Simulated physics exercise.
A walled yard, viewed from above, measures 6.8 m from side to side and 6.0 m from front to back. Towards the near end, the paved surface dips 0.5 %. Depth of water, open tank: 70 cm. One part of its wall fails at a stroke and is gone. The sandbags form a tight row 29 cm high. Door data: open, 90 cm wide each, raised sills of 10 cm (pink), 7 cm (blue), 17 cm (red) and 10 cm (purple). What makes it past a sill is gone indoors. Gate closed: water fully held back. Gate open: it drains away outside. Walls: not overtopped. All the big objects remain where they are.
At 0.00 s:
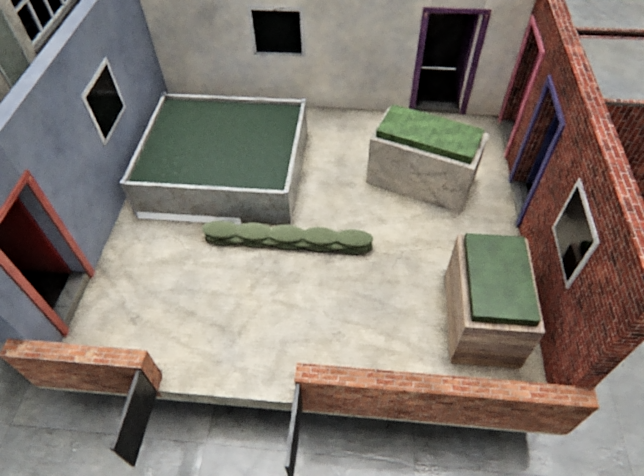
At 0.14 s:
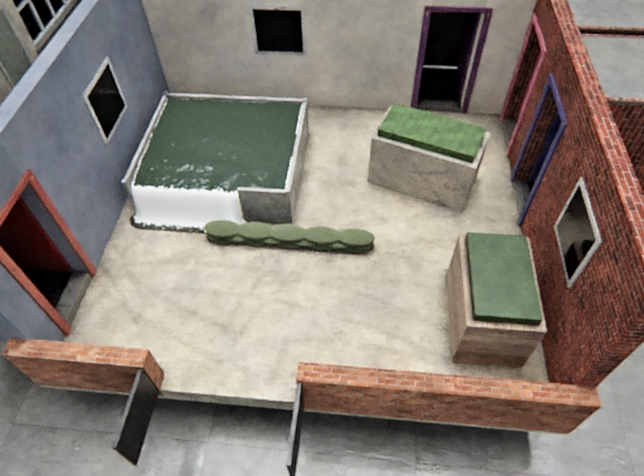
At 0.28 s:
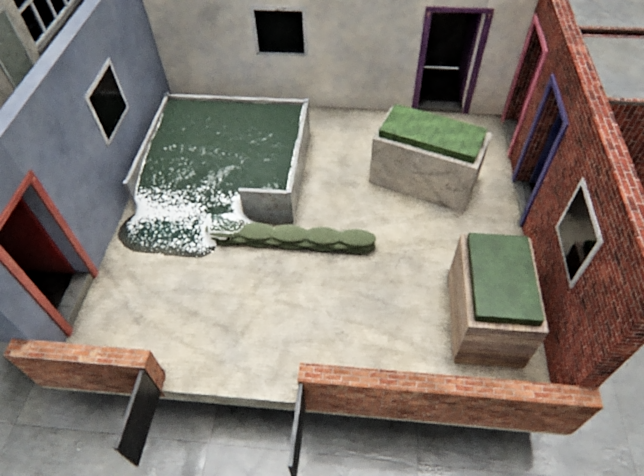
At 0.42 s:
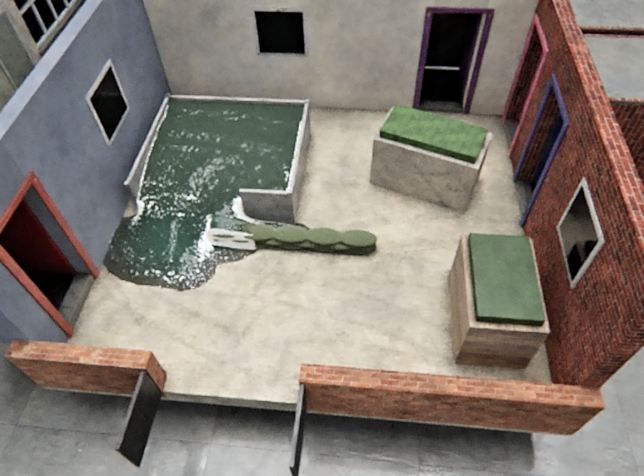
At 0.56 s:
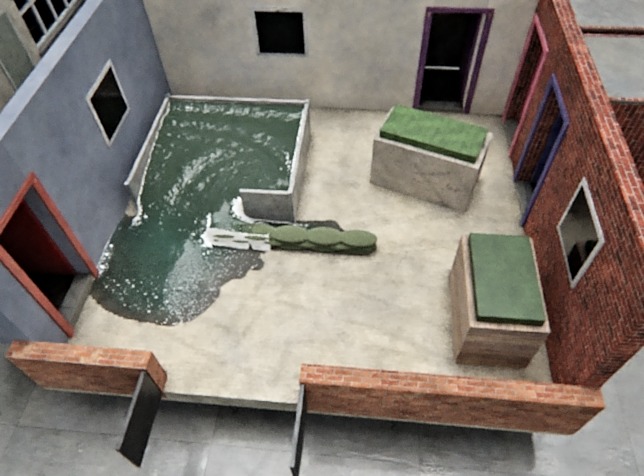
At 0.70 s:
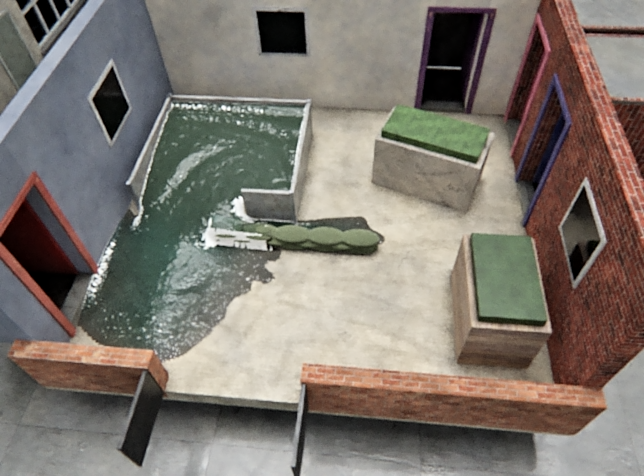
We see a walled yard from above as part of an open tank's wall gives way and green water pours out, foaming, then spreads across the pale floor past a low hedge and the red-framed doorway toward the near brick wall.
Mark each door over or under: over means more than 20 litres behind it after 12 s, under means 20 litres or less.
Pink door under, blue door over, red door over, purple door under.
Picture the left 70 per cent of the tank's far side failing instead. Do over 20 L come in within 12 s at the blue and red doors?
Checking each door against the limit: Blue tops it, red does not exceed it.
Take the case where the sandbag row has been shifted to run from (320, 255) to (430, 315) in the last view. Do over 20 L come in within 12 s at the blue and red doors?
Blue within the limit, red exceeded.
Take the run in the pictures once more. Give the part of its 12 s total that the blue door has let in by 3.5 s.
I'd say close to 0 percent.
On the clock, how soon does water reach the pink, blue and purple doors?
Times: Pink 5.5 seconds, blue 2.4 seconds, purple 7.0 seconds.
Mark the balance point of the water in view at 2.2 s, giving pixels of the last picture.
The water is centred near (205, 223).
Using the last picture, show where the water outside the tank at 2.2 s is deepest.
Near (66, 352).
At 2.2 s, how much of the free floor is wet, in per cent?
Covered: Roughly 40 %.
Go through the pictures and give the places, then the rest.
The first frame shows the open tank at (220, 142) is whole and still, 70 cm deep.
In the second frame, the front is at (135, 223), 1.0 m from the gap at (189, 205); 0.4 m2 of floor is under water; 70 cm left at the back of the open tank.
In the third frame, the front is at (268, 232), 1.4 m from the gap at (191, 208); 1.3 m2 of floor is under water; 70 cm left at the back of the open tank.
In the fourth frame, water pours out at (192, 210) and has run 2.0 m, to (308, 235); typically 11 cm deep outside, 70 cm at the open tank's back.
In the fifth frame, the front is at (345, 237), 2.6 m from the gap at (193, 210); 4.1 m2 of floor is under water; 68 cm left at the back of the open tank.
In the sixth frame, the front is at (375, 239), 3.1 m from the gap at (194, 209); 5.6 m2 of floor is under water; 61 cm left at the back of the open tank.
After 1.4 s water covers 30 % of the floor and is deepest (66 cm) near (66, 352); pink door not reached, blue door not reached, red door 28 cm at the sill, 0 L in, purple door not reached.
After 2.2 s water covers 40 % of the floor and is deepest (56 cm) near (66, 352); pink door not reached, blue door not reached, red door 34 cm at the sill, 37 L in, purple door not reached.
After 3.5 s water covers 55 % of the floor and is deepest (34 cm) near (76, 330); pink door not reached, blue door 4 cm at the sill, 0 L in, red door 33 cm at the sill, 156 L in, purple door not reached.
After 7.0 s water covers 80 % of the floor and is deepest (22 cm) near (549, 407); pink door 4 cm at the sill, 0 L in, blue door 8 cm at the sill, 27 L in, red door 17 cm at the sill, 228 L in, purple door 3 cm at the sill, 0 L in.
After 12.0 s water covers 95 % of the floor and is deepest (15 cm) near (308, 182); pink door 6 cm at the sill, 1 L in, blue door 8 cm at the sill, 43 L in, red door 9 cm at the sill, 229 L in, purple door 5 cm at the sill, 0 L in.
